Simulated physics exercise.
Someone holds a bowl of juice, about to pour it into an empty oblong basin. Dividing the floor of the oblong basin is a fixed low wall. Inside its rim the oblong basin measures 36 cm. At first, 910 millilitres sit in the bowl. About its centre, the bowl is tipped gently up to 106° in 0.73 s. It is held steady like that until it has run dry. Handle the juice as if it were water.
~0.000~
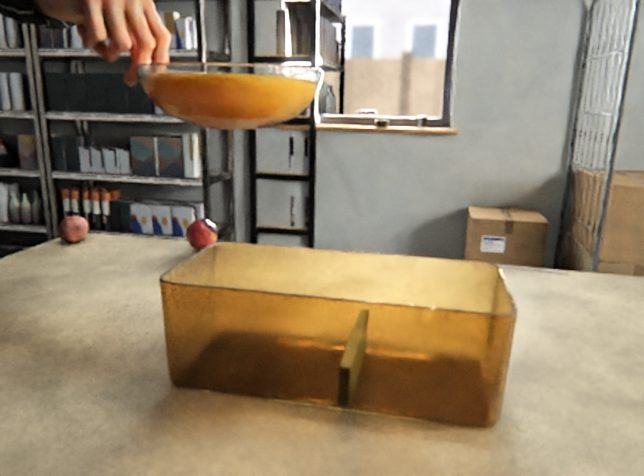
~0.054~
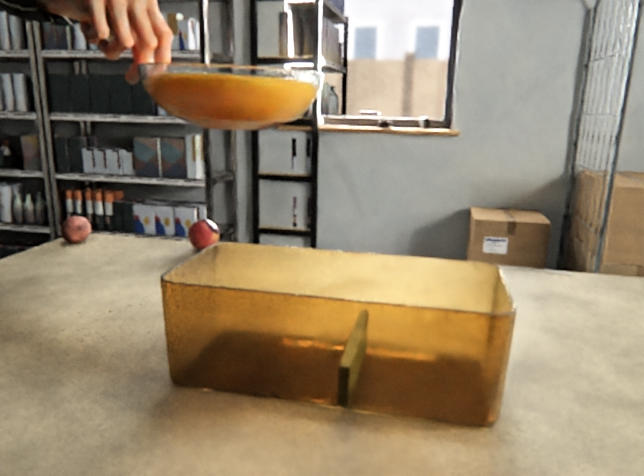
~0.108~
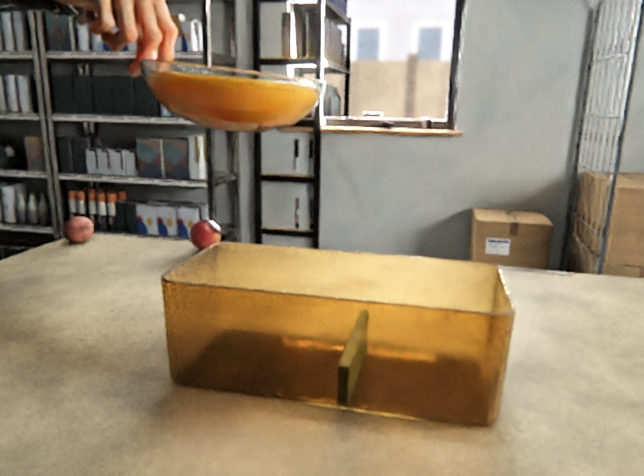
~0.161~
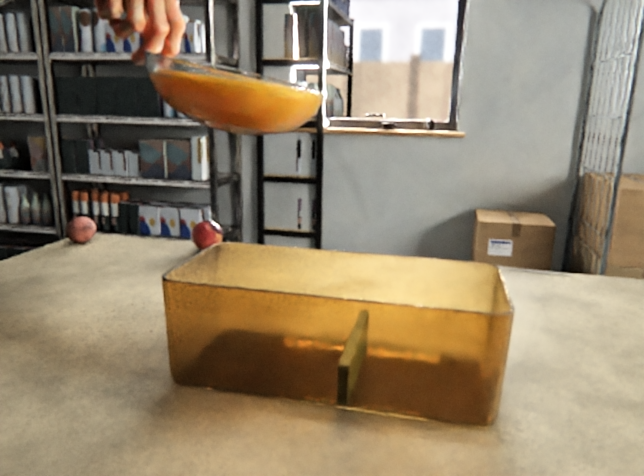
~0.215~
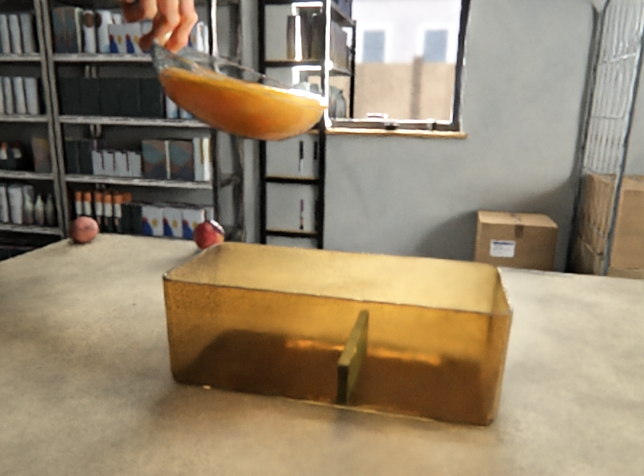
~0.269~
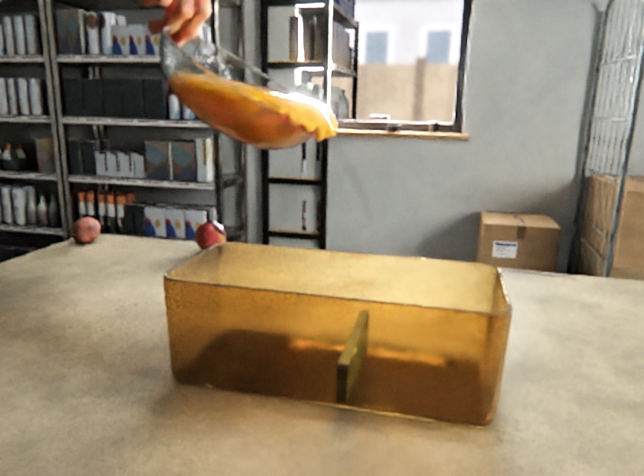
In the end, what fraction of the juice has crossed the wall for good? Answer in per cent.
In the end about 54 per cent has crossed for good.
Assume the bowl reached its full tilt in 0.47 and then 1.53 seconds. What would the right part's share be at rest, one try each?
Roughly 45 per cent the first time and 75 per cent the second.
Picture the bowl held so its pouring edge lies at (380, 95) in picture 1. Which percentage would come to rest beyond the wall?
70 %.
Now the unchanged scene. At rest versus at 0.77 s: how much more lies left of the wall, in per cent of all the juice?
Some 10 per cent.
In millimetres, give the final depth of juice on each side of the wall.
Roughly 12 mm on the left side and 22 mm on the right side.
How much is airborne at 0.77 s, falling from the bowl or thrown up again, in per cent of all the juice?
About 14 % of the total.
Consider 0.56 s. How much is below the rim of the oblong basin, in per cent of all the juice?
Near 60 in a hundred.
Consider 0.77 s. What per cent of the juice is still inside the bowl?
Near 0 percent, more or less.
After 0.56 s the tilt is 92° and 2 per cent is still to pour, 6 is left of the wall and 53 right of it.
After 0.77 s the tilt is 106° and 0 per cent is still to pour, 30 is left of the wall and 53 right of it.
After 0.99 s the tilt is 106° and 0 per cent is still to pour, 38 is left of the wall and 57 right of it.
After 1.23 s the tilt is 106° and 0 per cent is still to pour, 40 is left of the wall and 54 right of it.
In the end 40 per cent lies left of the wall, 54 right of it and 5 outside.
